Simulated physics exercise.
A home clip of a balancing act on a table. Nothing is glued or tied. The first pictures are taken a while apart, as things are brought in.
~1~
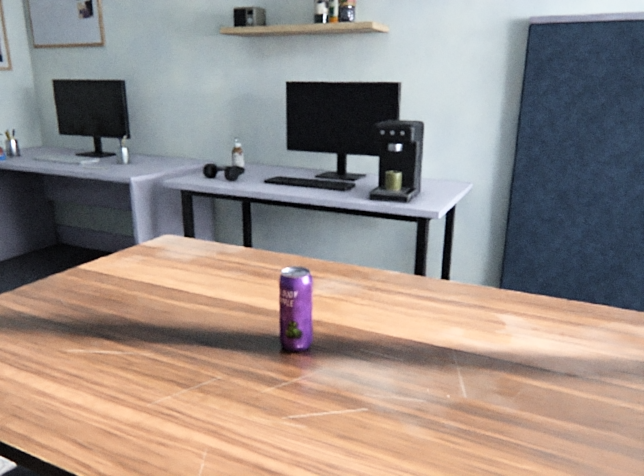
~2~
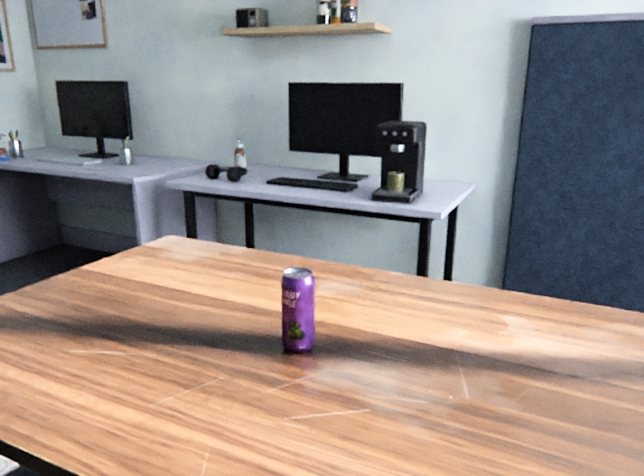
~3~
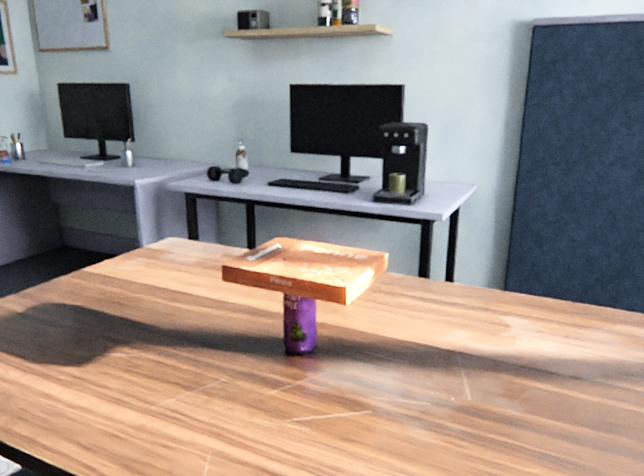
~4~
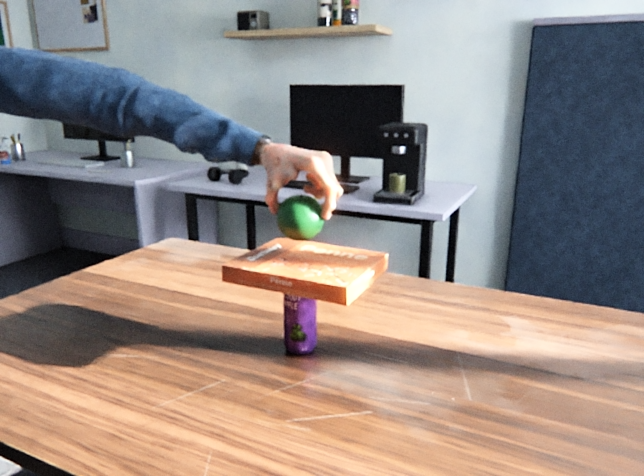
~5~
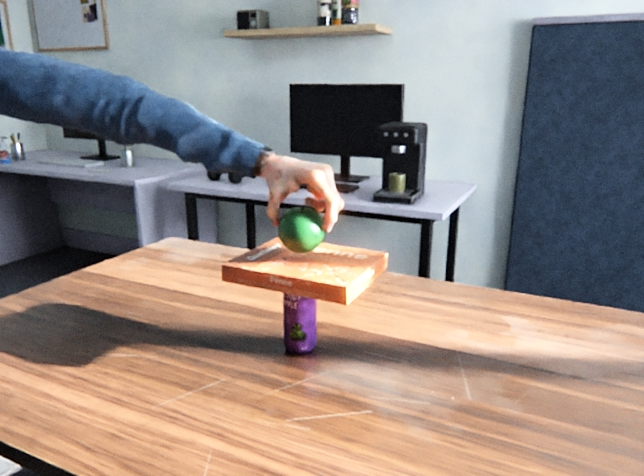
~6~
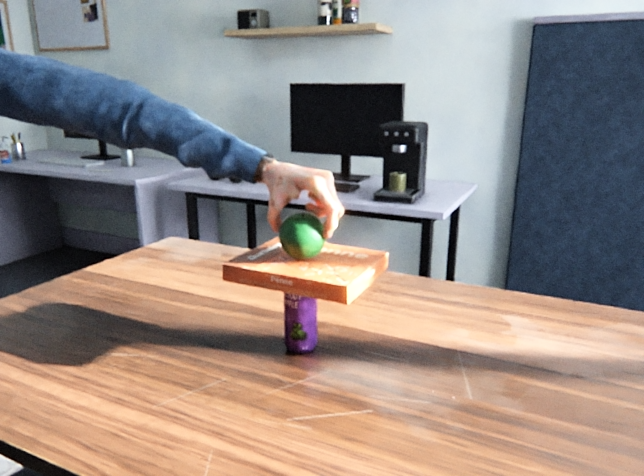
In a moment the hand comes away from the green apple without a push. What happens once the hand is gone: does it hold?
As it turns out, it keeps its balance.
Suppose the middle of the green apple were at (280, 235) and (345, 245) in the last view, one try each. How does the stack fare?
First, it keeps its balance; second, it comes apart.
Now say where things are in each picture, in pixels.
In the first frame, the last thing is not in view yet.
In the second frame, the last thing is not in view yet.
In the third frame, the last thing is not in view yet; orange packet (308, 267).
In the fourth frame, still above its spot; green apple (300, 218); orange packet (308, 267).
In the fifth frame, still above its spot; green apple (302, 230); orange packet (308, 267).
In the sixth frame, in place under the hand; green apple (302, 236); orange packet (308, 266).
Then, 0.30 s past the last view, nothing moves.
Then, 0.70 s past the last view, green apple resting near (302, 237).
Finally, all 3 still in place. Final places as the last picture's camera would see them, green apple near (303, 237). The stack holds.
